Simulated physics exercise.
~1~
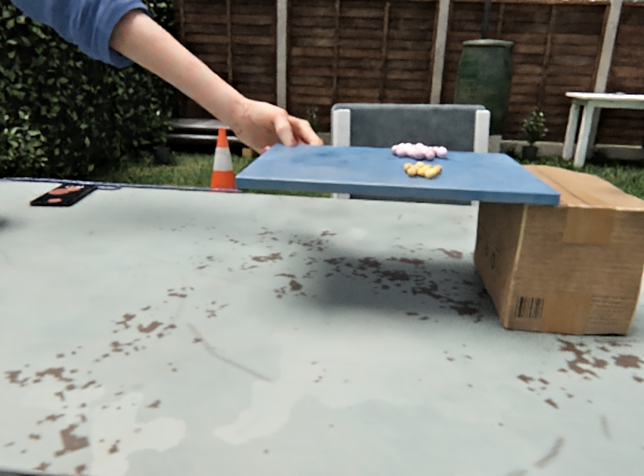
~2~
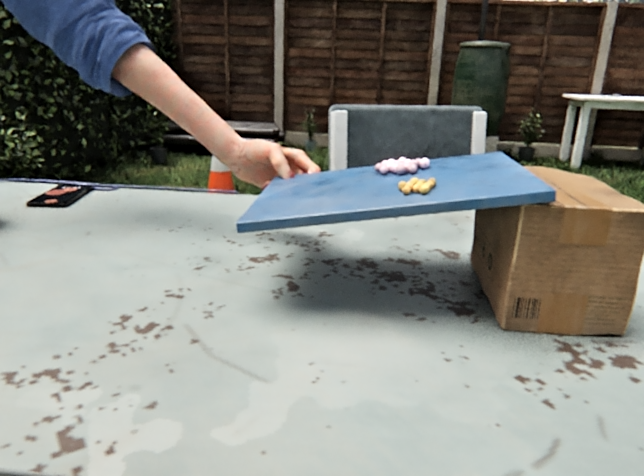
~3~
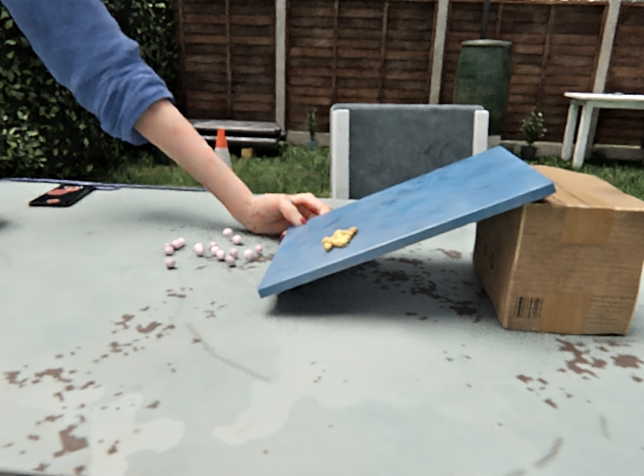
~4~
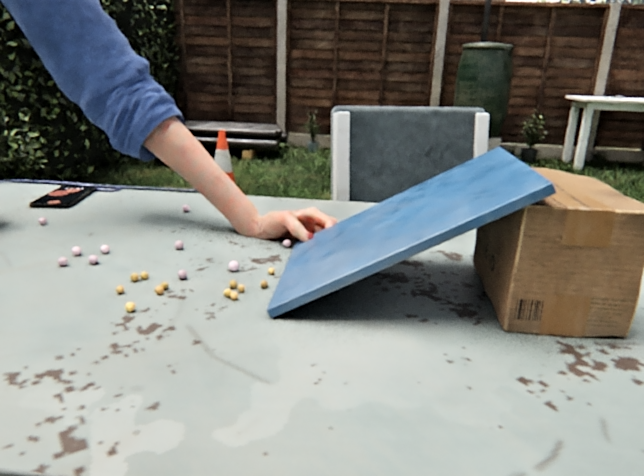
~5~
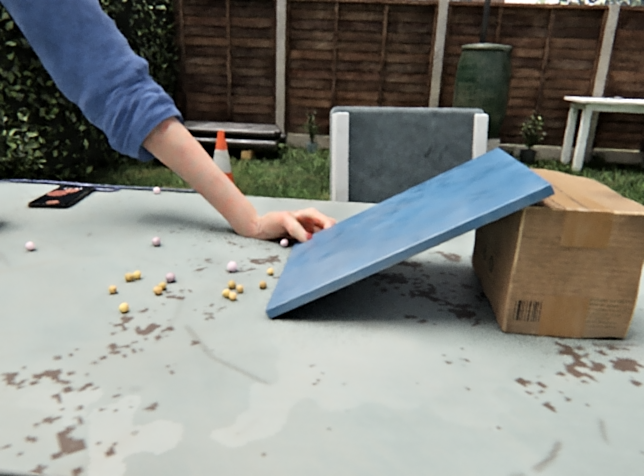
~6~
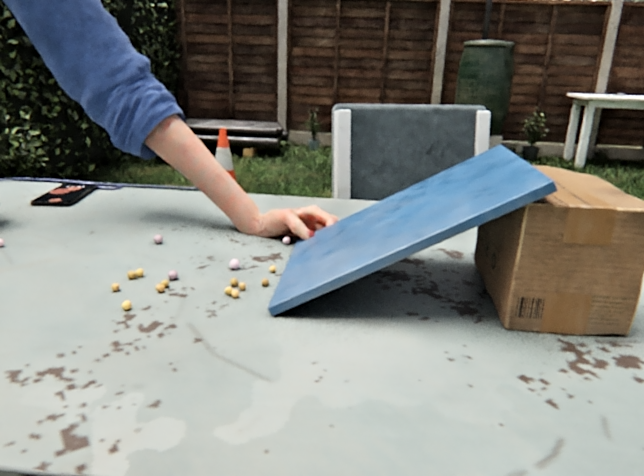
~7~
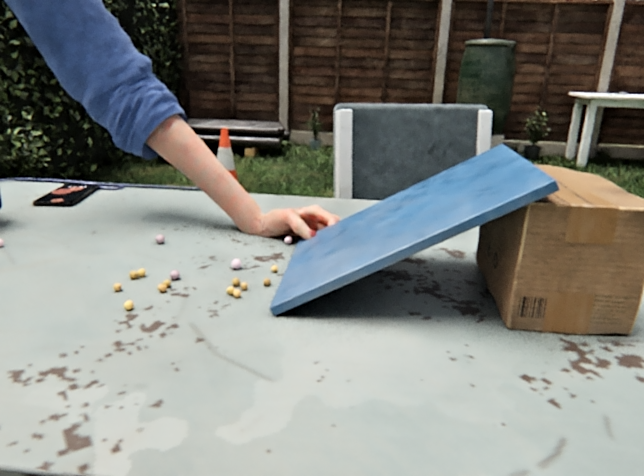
In a fenced garden, seen from the side of a worn, pale table by a slightly swaying camera, a blue board bridges a cardboard box on the right and a hand on the left. Small pink pieces sit on its far side and yellow ones nearer. The hand lowers its end, and the board tilts steadily. The pink pieces slide off first and spread leftward, while the yellow cluster is still on the slope. Then the yellow ones follow, scattering a short way. The board rests as a ramp, with the pink pieces farther out, several gone from view.
